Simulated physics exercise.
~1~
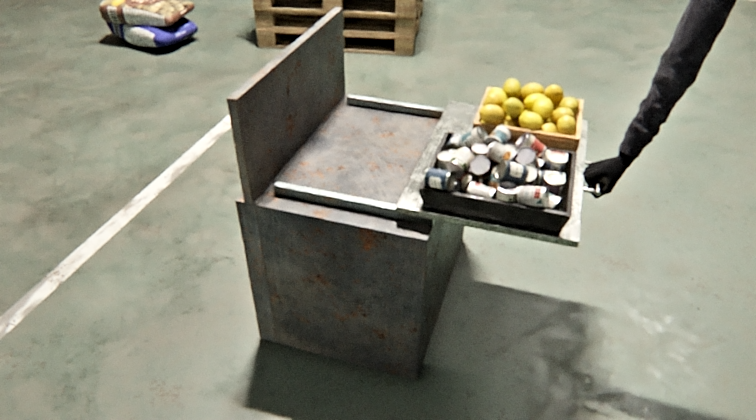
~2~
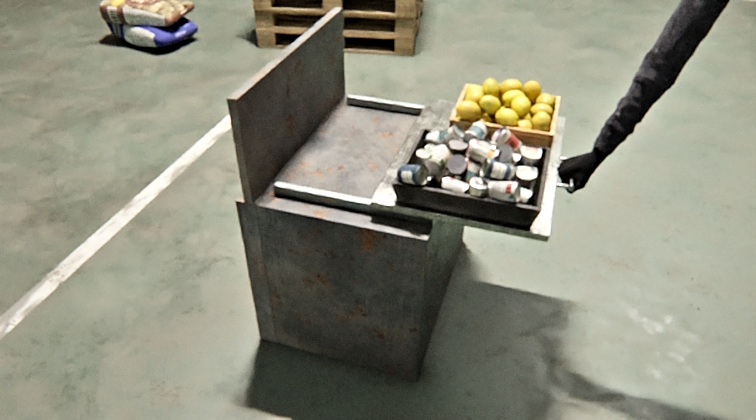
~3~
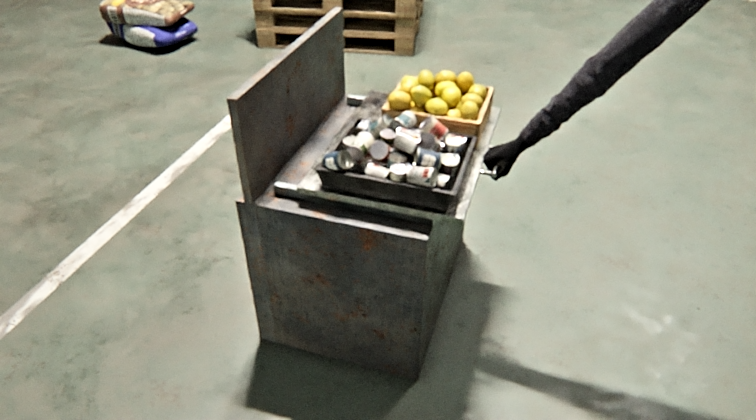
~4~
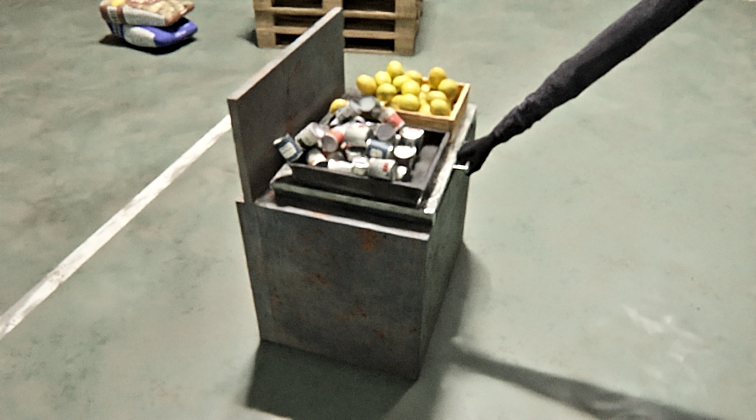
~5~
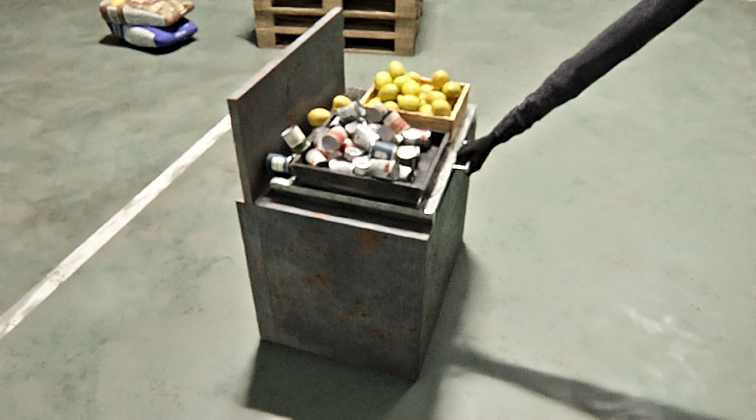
A dark-sleeved arm shoves the loaded shelf left until it stops, spilling tins and lemons.
